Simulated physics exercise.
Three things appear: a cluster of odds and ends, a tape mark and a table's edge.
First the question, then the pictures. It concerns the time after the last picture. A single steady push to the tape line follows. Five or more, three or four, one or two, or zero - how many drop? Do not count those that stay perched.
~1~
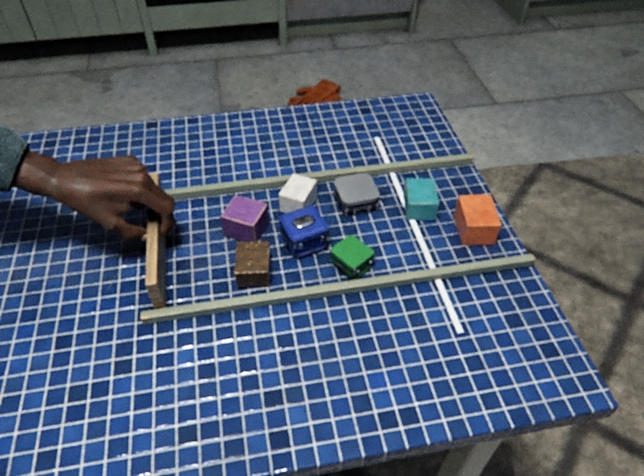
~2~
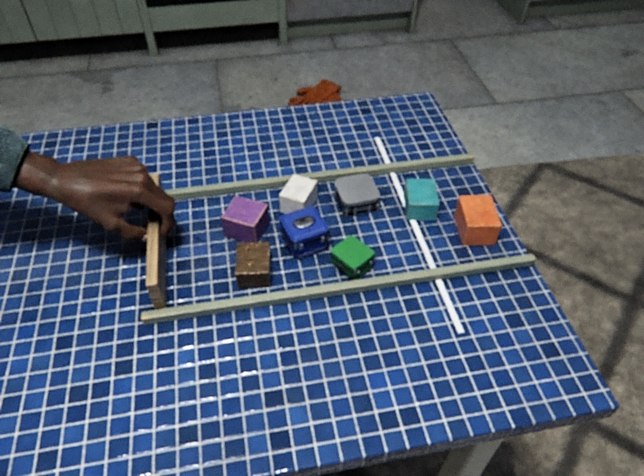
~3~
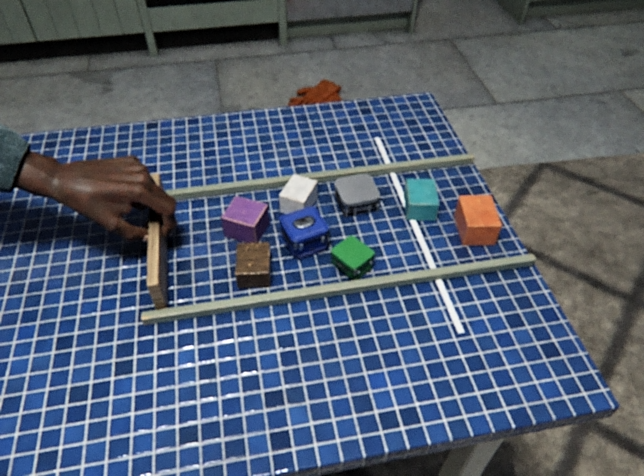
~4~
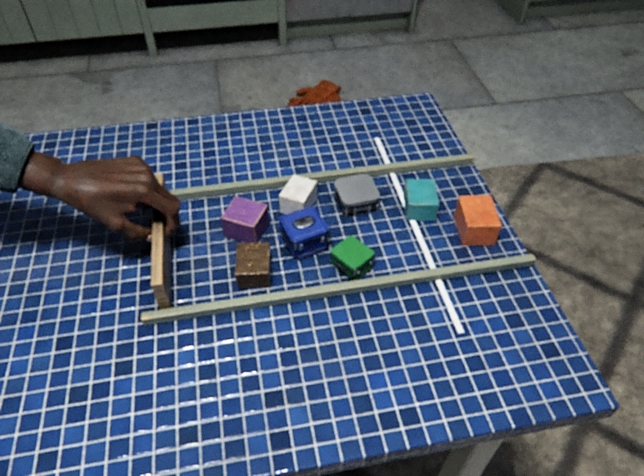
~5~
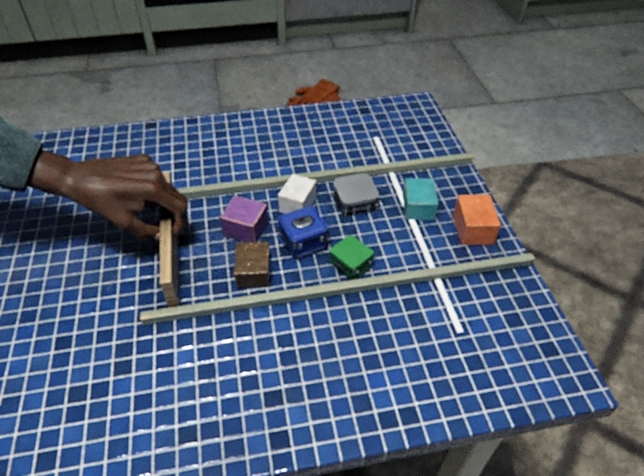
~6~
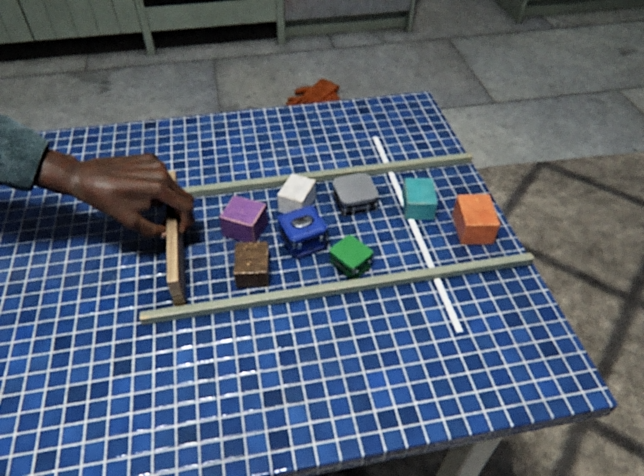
Zero drop.
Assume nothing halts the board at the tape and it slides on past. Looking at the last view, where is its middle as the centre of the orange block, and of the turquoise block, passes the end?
(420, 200) and (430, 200), roughly.
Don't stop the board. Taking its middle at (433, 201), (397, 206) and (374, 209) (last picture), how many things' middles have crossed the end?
2; 0; 0.
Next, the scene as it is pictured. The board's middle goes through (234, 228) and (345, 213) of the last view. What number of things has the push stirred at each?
At the first spot the count is 2, and at the second it is 7.
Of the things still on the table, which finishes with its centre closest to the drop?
Answer: The orange block.
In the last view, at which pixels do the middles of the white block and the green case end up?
Final centres, first then second: (408, 173), (474, 247).
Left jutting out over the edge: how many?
Expected count: 2.
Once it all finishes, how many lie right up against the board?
Counting them up gives 3.
Early on, none off yet; orange block at rest near (475, 219); turquoise block at rest near (419, 199); grey case at rest near (355, 195).
A while later, none off yet; orange block at rest near (475, 219); turquoise block moving near (426, 199); grey case travelled about its own width near (388, 189).
Finally, the number that fall off is zero.
